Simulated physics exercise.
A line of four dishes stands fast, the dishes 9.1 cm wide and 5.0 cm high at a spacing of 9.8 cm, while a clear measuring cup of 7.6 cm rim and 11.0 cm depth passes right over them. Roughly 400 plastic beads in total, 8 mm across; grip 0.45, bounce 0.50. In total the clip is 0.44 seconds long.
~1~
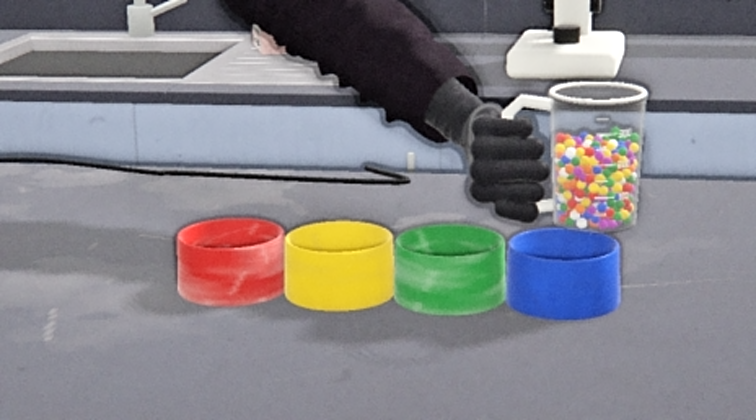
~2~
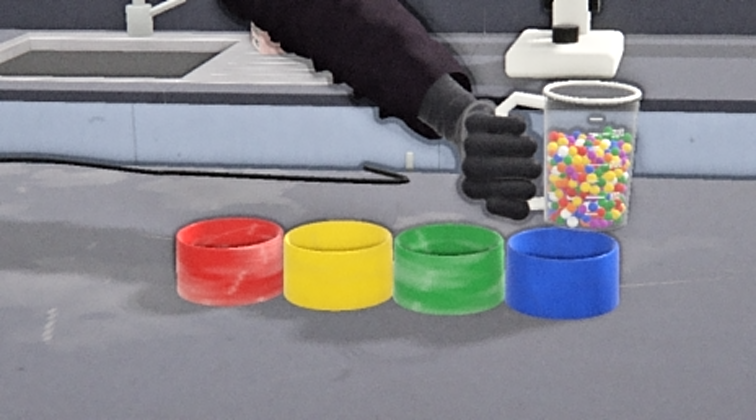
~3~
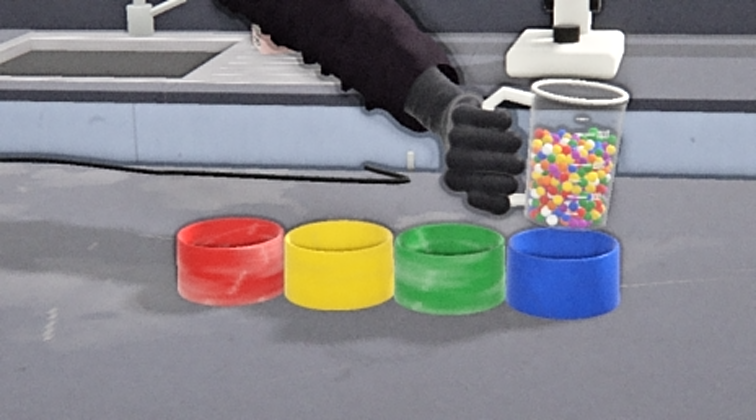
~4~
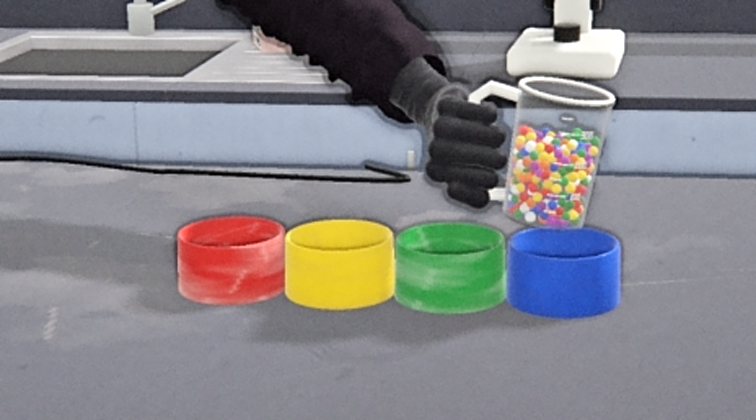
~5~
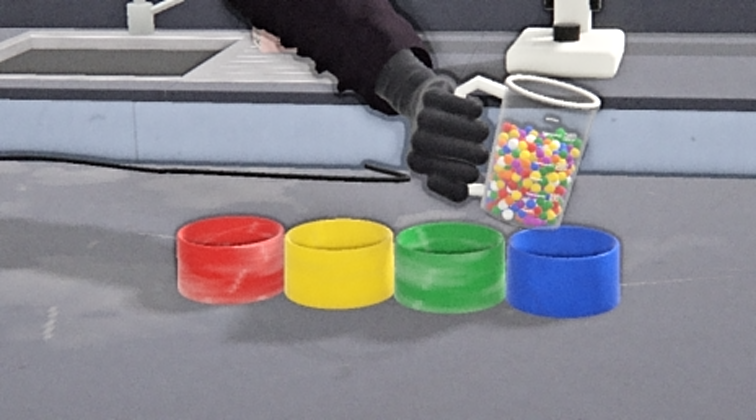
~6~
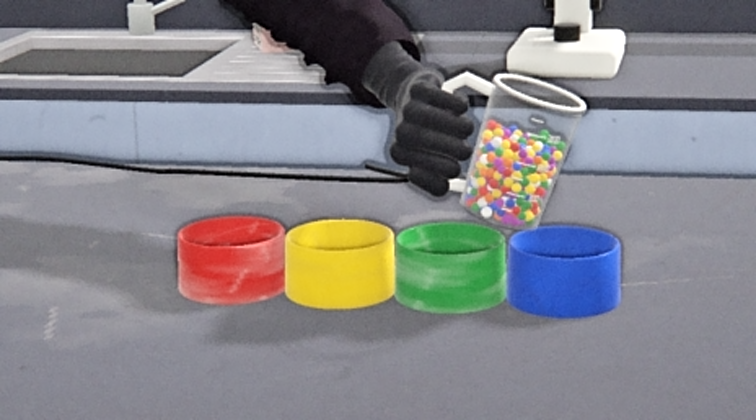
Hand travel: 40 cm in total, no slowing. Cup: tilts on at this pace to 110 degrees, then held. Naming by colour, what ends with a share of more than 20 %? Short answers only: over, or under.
In the end red: The count there will be bigger than a fifth. Blue: The count there will be a fifth or smaller. Green: The count there will be a fifth or smaller. Yellow: The count there will be a fifth or smaller. Counter: The count there will be a fifth or smaller.
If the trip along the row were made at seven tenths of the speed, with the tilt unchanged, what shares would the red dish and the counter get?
Red 20, counter 0.
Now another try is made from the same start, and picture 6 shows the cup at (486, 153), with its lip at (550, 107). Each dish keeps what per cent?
Final shares - red 100 %, blue 0 %, green 0 %, yellow 0 %.
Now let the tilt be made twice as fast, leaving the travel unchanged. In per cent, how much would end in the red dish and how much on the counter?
Red: 0, counter: 10.
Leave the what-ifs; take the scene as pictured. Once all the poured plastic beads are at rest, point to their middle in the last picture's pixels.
Near (229, 256).
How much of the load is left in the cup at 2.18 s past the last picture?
Roughly 50 %.
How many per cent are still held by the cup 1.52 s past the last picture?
Roughly 100 %.
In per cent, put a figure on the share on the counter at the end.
Some 0 in a hundred.
Then, 0.91 s after the last picture, tilt 60 degrees; cup holds 100 %.
Then, 1.52 s after the last picture, tilt 89 degrees; cup holds 100 %.
Then, 2.18 s after the last picture, tilt 110 degrees; cup holds 50 %, red 50 %.
In the end, red 100 %, blue 0 %, green 0 %, yellow 0 %, counter 0 %.
